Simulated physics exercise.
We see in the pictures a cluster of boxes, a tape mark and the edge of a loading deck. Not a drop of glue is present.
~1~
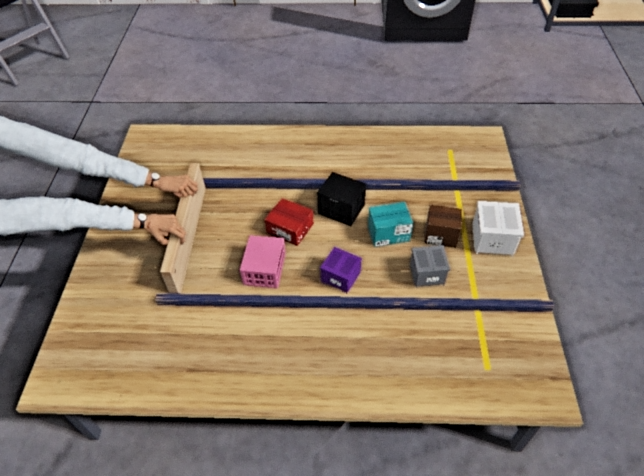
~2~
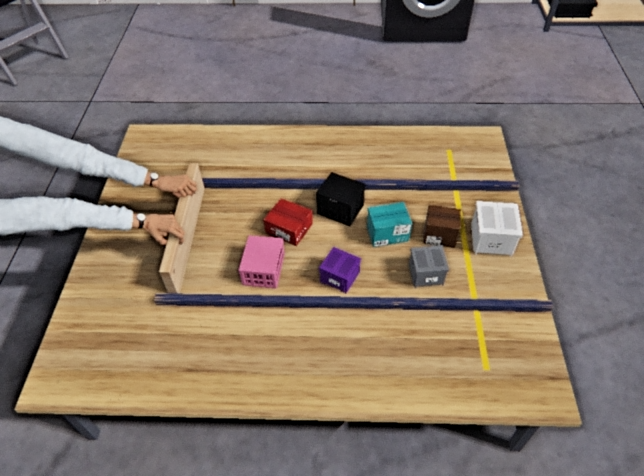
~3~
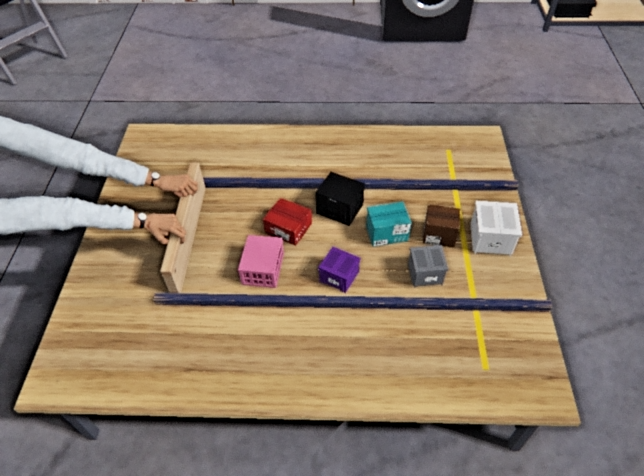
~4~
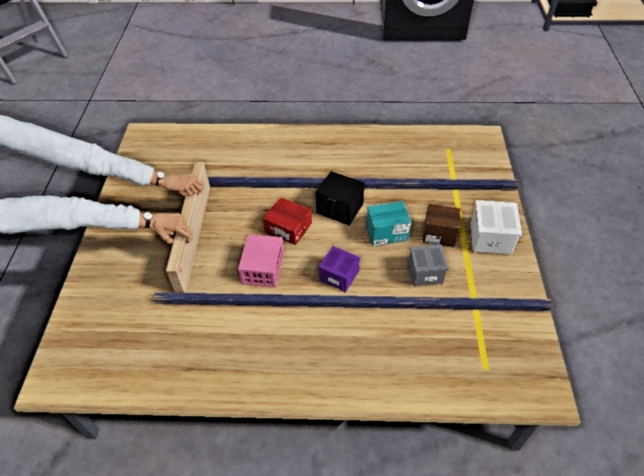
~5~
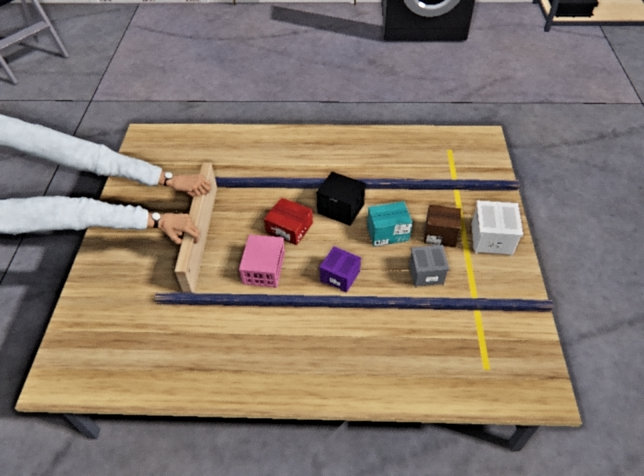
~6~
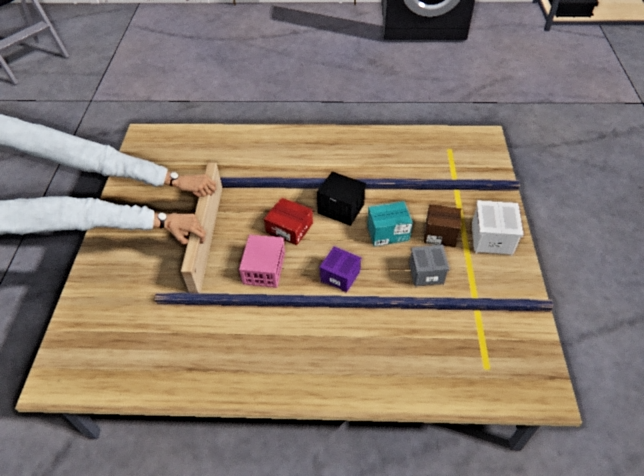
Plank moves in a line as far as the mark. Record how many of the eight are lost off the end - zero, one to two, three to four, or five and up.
Lost off the end: Three to four.
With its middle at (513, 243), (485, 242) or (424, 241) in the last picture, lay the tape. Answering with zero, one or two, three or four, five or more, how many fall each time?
Five or more; at least five; one to two.
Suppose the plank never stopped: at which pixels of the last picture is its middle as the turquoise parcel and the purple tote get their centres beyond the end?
Near (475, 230), then near (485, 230).
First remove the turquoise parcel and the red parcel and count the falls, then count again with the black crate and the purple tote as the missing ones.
1, then 2.
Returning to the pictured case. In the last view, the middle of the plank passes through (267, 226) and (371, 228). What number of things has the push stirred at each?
At first I count 2, and then 8.
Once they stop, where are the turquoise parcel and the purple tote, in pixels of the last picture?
About (523, 223), and the other about (525, 269).
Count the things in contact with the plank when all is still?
The figure is 3.
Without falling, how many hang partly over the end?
The count is 1.
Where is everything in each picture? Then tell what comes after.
The first frame shows white tote (496, 229); brown parcel (443, 226); grey tote (429, 267); plank (185, 226); tape (466, 242).
The second frame shows brown parcel (442, 227); red parcel (289, 222).
The third frame shows grey tote (427, 267); purple tote (339, 270).
The fourth frame shows white tote (494, 228); plank (191, 225).
The fifth frame shows brown parcel (442, 226); turquoise parcel (389, 224).
The sixth frame shows white tote (495, 229); brown parcel (442, 226); grey tote (428, 266); plank (204, 226); tape (465, 242).
Soon after, none off yet; white tote at rest near (495, 229); brown parcel at rest near (442, 226); grey tote at rest near (428, 266).
After that, none off yet; white tote displaced a little near (506, 228); brown parcel displaced about its own width near (469, 226); grey tote displaced about its own width near (462, 267).
In the end, the number that fall off is three or four; gone, grey tote, brown parcel and white tote.
